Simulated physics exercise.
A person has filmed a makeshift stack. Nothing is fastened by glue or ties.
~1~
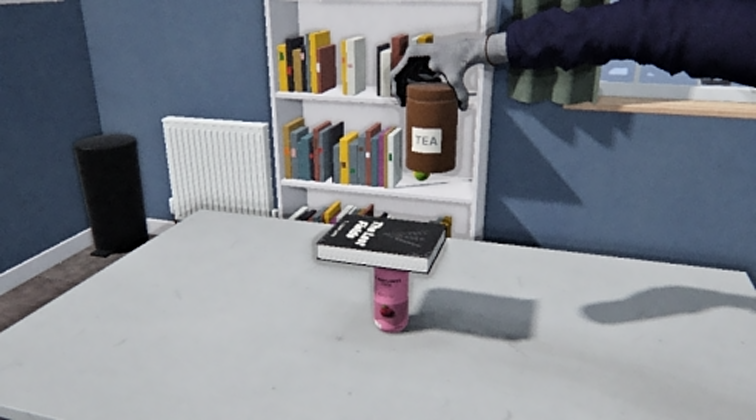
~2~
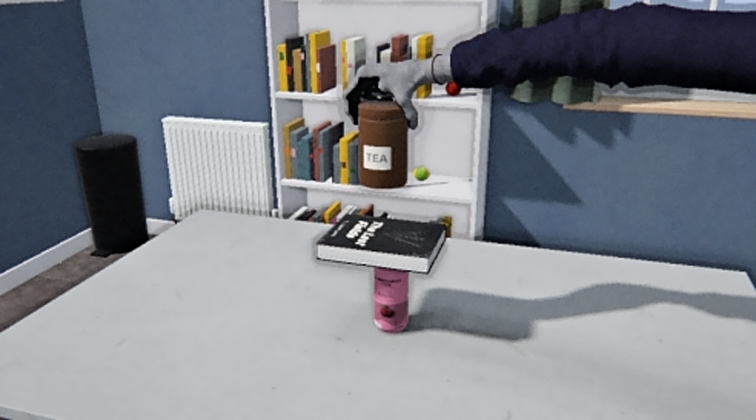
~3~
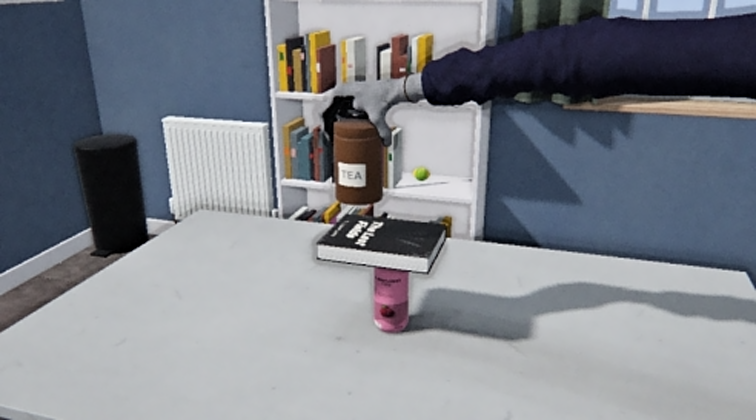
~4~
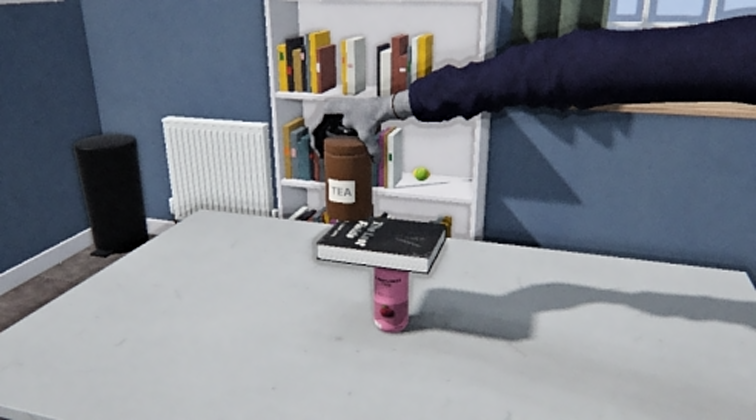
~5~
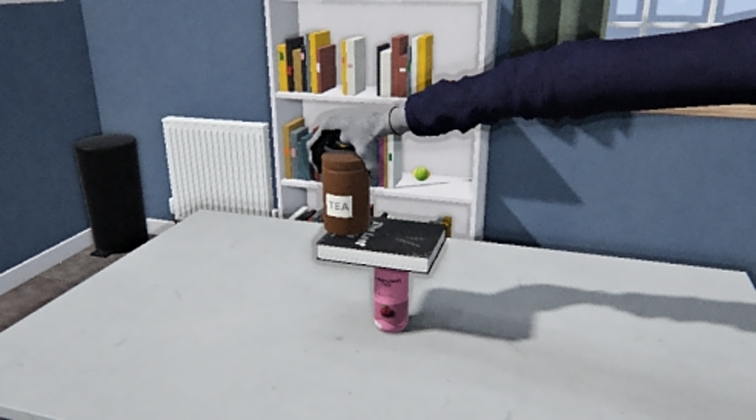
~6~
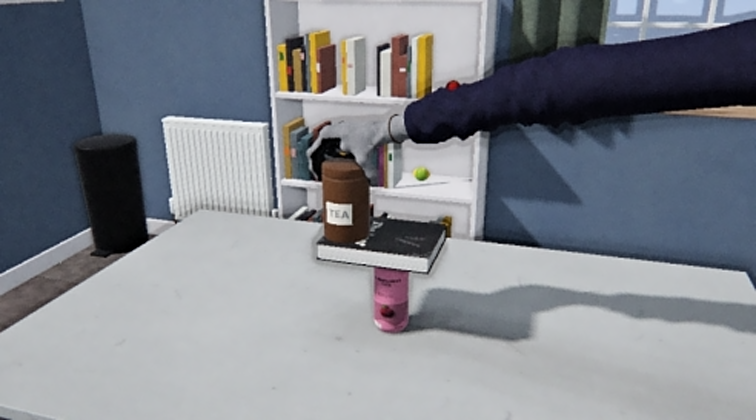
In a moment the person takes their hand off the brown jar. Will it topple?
Yes.
Then, 0.50 s after the last picture, brown jar now fallen; black book tipped 56° from how it was.
Then, 0.60 s after the last picture, black book now fallen.
Then, 0.70 s after the last picture, things are still on the move.
Then, 1.00 s after the last picture, as before.
By the end, fallen, black book and brown jar; pink can in place. The stack loses its balance.
